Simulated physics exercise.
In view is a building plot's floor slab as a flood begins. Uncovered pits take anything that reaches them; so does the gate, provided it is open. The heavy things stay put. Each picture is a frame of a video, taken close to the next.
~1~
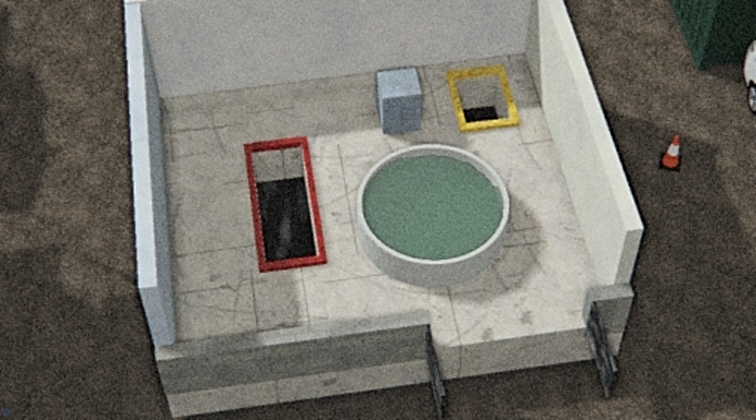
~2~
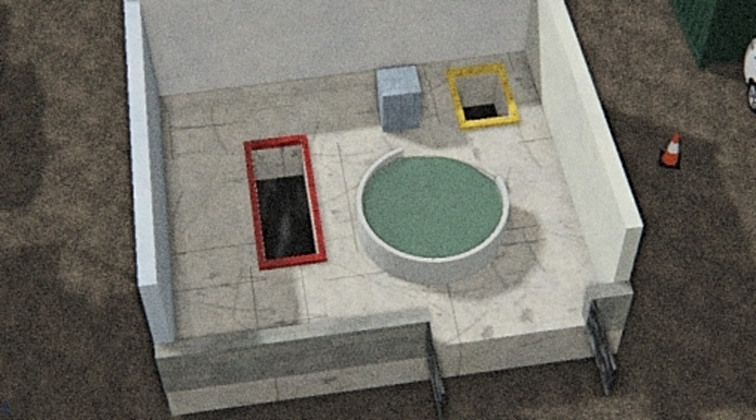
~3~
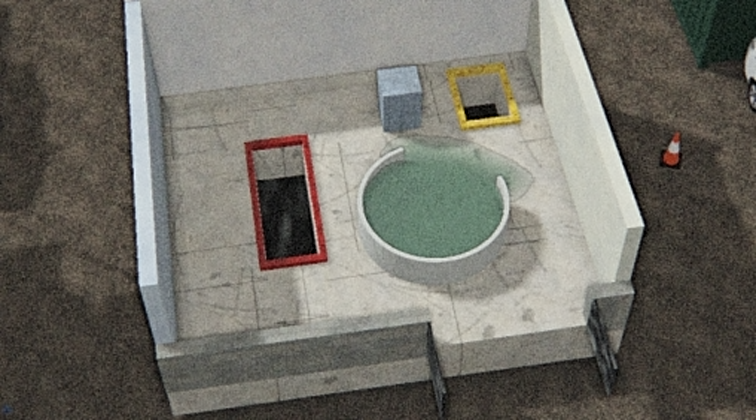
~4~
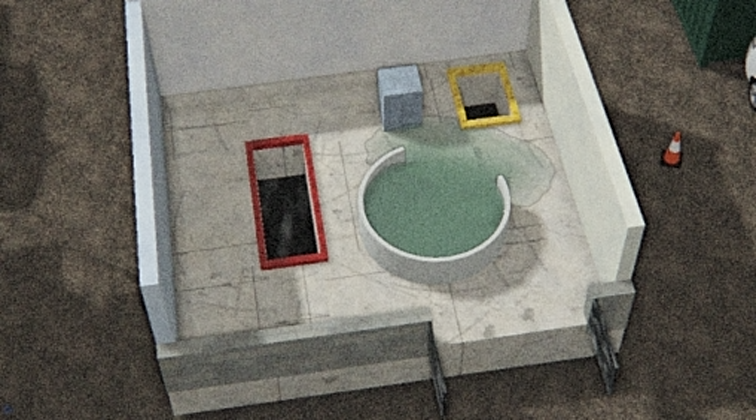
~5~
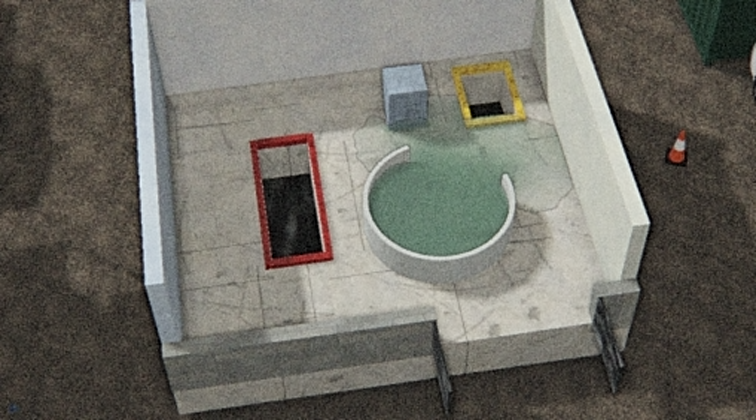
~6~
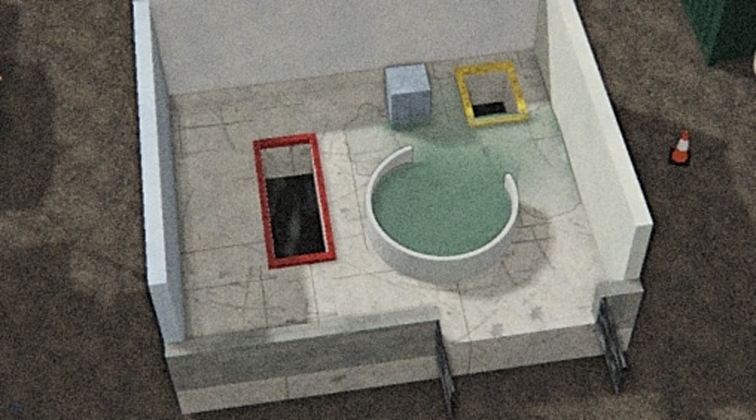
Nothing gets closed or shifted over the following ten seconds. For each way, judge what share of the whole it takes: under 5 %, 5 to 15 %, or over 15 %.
As I see it, the gate is left holding a modest amount - five to fifteen per cent; the red pit is left holding a tiny amount - below five per cent; the yellow pit is left holding a hefty amount - past fifteen per cent.
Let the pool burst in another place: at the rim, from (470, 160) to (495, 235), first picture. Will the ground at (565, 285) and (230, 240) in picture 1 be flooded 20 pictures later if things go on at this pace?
Taking them in order, I'd say swamped and then not reached.
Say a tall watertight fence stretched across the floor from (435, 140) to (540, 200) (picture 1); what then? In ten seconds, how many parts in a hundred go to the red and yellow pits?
Red 10 %, yellow 2 %.
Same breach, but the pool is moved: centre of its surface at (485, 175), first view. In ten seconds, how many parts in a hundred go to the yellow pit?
Share for the yellow pit - 30 in a hundred.
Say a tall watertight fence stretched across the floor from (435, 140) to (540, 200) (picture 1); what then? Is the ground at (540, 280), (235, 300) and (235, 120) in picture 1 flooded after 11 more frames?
Running through them in order, the first comes out taken by the flood, the second free from flooding and the last taken by the flood.
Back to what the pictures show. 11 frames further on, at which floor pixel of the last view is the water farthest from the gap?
Estimated pixel: (253, 100).
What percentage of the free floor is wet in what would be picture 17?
Around 35 percent, give or take.
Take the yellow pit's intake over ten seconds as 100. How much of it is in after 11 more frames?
Some 40 in a hundred.
A moment on, water covers 25 % of the floor; the gate 0 %, the red pit 0 %, the yellow pit 4 %.
Next, water covers 35 % of the floor; the gate 0 %, the red pit 0 %, the yellow pit 9 %.
Then, water covers 55 % of the floor; the gate 0 %, the red pit 0 %, the yellow pit 18 %.
Later, water covers 75 % of the floor; the gate 4 %, the red pit 0 %, the yellow pit 22 %.
In the end, water covers 90 % of the floor; the gate 10 %, the red pit 0 %, the yellow pit 23 %.
